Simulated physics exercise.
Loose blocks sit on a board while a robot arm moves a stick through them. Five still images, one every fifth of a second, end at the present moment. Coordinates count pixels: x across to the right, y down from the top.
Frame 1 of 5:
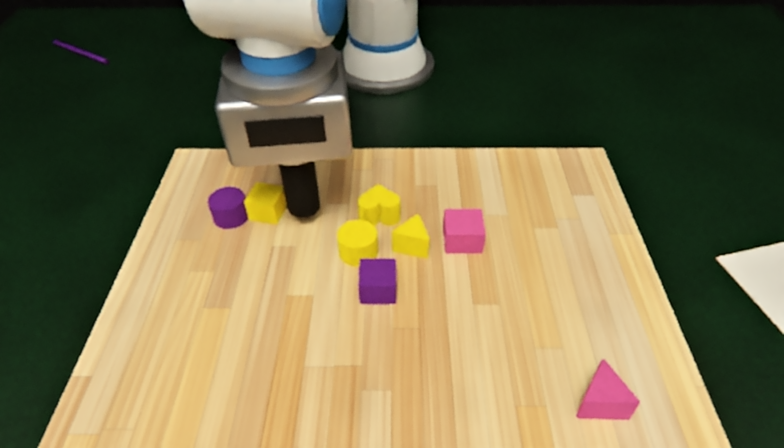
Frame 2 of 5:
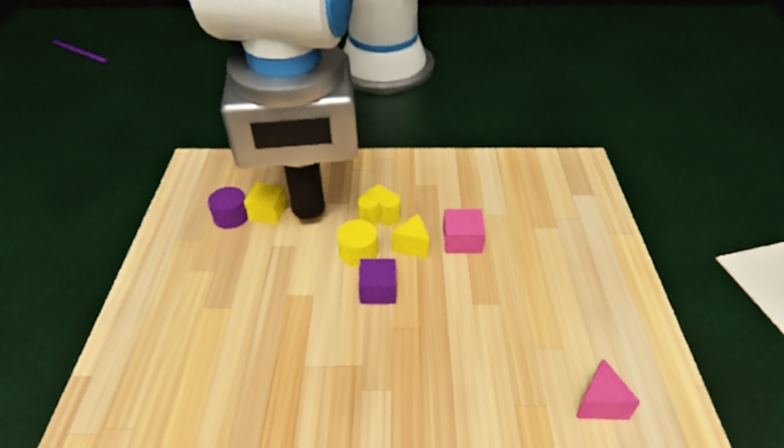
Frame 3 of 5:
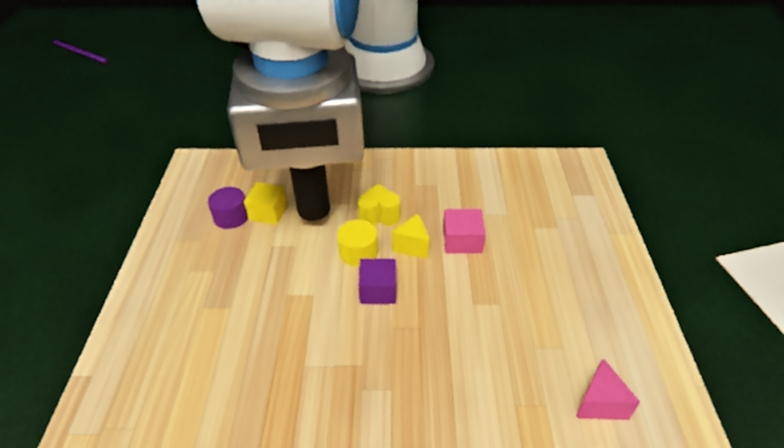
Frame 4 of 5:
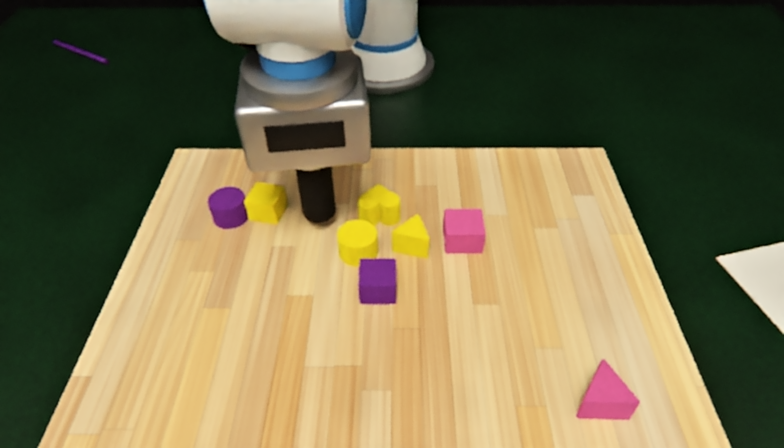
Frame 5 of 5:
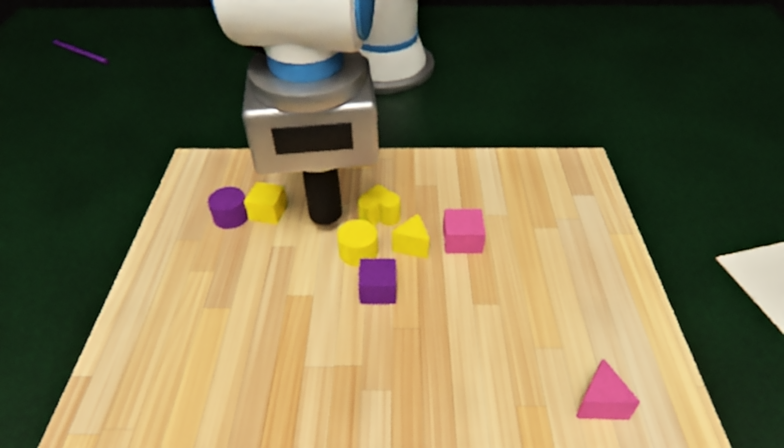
A white and grey robot arm with blue bands reaches over a pale wooden board on a dark green surface, seen from above and in front by a still camera. Yellow blocks sit around a purple square near the middle, with a purple disc at left and pink pieces at right. The arm slides its black stick slightly rightward, pushing nothing.
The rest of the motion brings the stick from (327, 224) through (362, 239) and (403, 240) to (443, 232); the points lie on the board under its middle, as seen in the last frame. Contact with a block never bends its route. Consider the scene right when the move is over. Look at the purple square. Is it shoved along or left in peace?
It does get moved.
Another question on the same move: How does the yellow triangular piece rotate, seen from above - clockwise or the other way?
From above, it turns clockwise.
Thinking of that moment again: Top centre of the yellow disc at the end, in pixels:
It will end up at (384, 250).
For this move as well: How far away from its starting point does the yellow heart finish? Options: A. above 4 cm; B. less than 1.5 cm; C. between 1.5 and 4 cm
I choose B.
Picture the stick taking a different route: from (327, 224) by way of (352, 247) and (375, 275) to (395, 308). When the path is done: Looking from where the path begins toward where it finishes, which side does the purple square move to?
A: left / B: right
Answer: B.
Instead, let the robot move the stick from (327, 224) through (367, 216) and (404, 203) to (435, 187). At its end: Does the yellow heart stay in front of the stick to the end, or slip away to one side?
When the path ends, it will lie beside or behind the stick.
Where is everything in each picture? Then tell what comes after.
Tip of the stick (304, 208), middles of tops, yellow disc (357, 233), purple square (378, 271), yellow heart (379, 197), yellow triangular piece (413, 228), pink square (465, 221), in the first frame.
Stick (309, 209), nothing pushed, in the second frame.
Stick (314, 211), nothing pushed, in the third frame.
Stick (320, 213), nothing pushed, in the fourth frame.
Stick (326, 214), yellow disc (357, 233), purple square (378, 271), yellow heart (379, 197), yellow triangular piece (413, 228), pink square (465, 221), in the fifth frame.
The first path, step by step. One third of the way, stick (362, 229); yellow disc (373, 246); purple square (378, 275).
Two thirds of the way, stick (403, 230); yellow disc (384, 250); purple square (379, 282); yellow triangular piece (431, 230).
At the end, stick (444, 223); yellow disc (384, 250); purple square (379, 282); yellow heart unmoved; yellow triangular piece (447, 236), turned 20° clockwise; pink square (481, 223).
